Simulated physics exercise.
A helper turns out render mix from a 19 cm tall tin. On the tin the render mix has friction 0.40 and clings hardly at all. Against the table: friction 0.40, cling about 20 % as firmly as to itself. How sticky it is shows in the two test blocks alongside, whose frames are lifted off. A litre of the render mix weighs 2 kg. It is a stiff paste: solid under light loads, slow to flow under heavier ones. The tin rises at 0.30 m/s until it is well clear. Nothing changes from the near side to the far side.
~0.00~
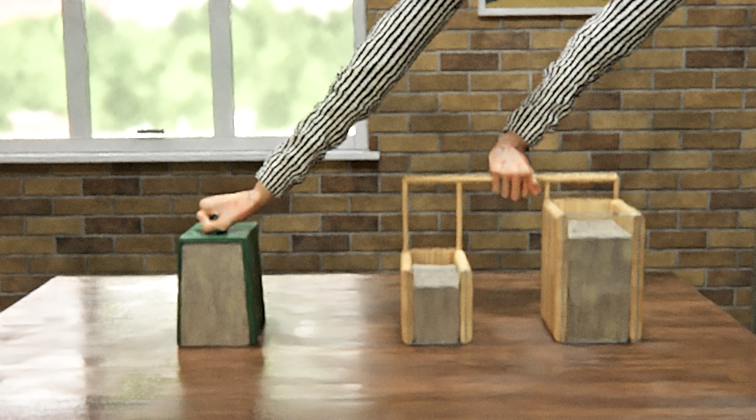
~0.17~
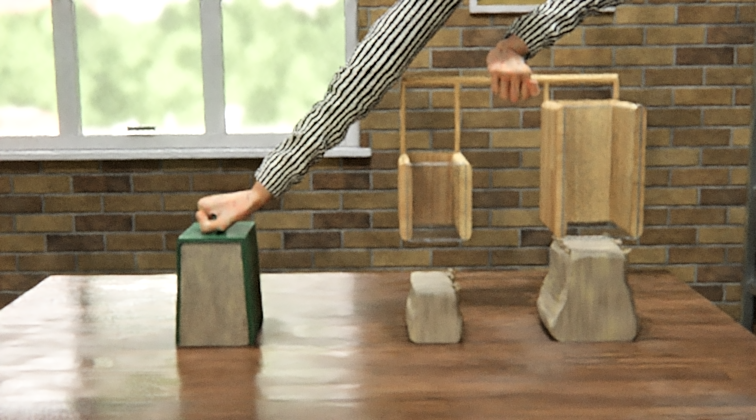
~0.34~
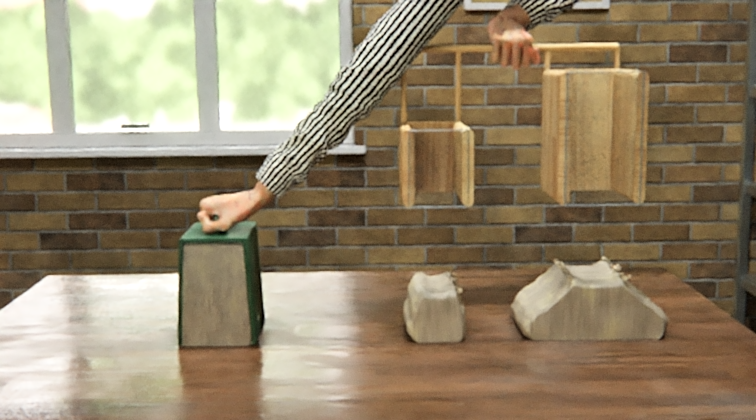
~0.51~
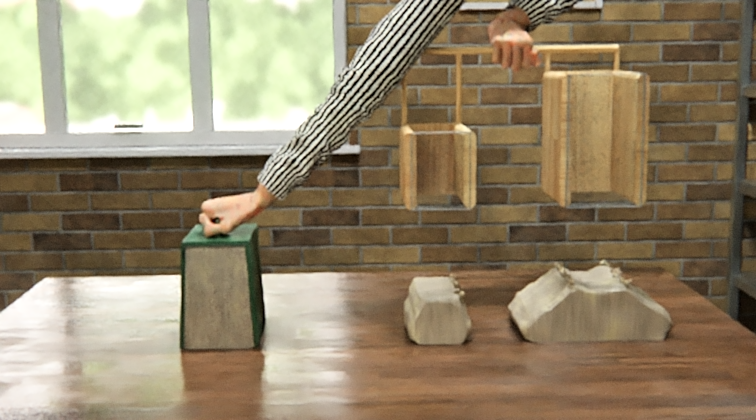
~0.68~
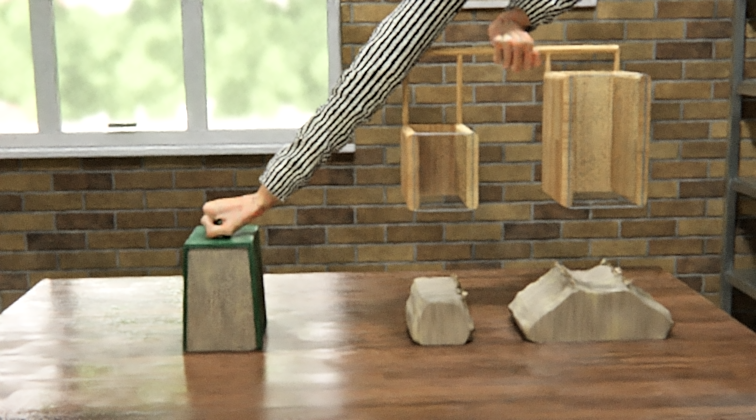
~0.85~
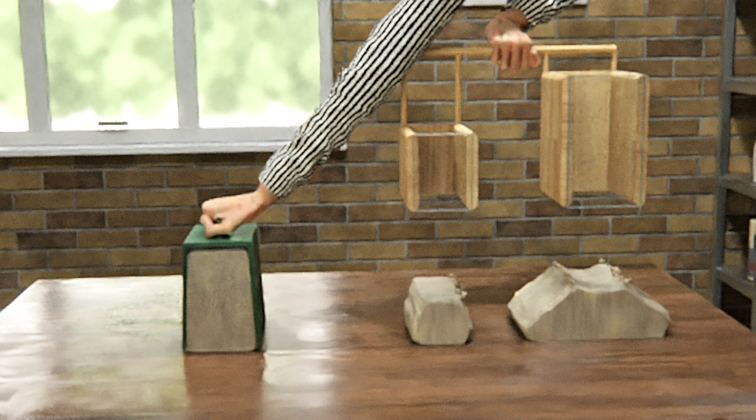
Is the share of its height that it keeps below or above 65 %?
Expect below 65 %.
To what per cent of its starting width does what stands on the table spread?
Some 220 %.
After 1.16 s, the tin is up by 9.3 cm.
After 1.52 s, the tin is up by 20 cm; what stands on the table is 56 % of the tin's depth.
After 1.88 s, the tin is up by 31 cm; what stands on the table is 56 % of the tin's depth.
After 2.25 s, the tin is up by 31 cm; what stands on the table is 55 % of the tin's depth.
After 2.35 s, at the end, the tin is up by 31 cm; what stands on the table is 55 % of the tin's depth.
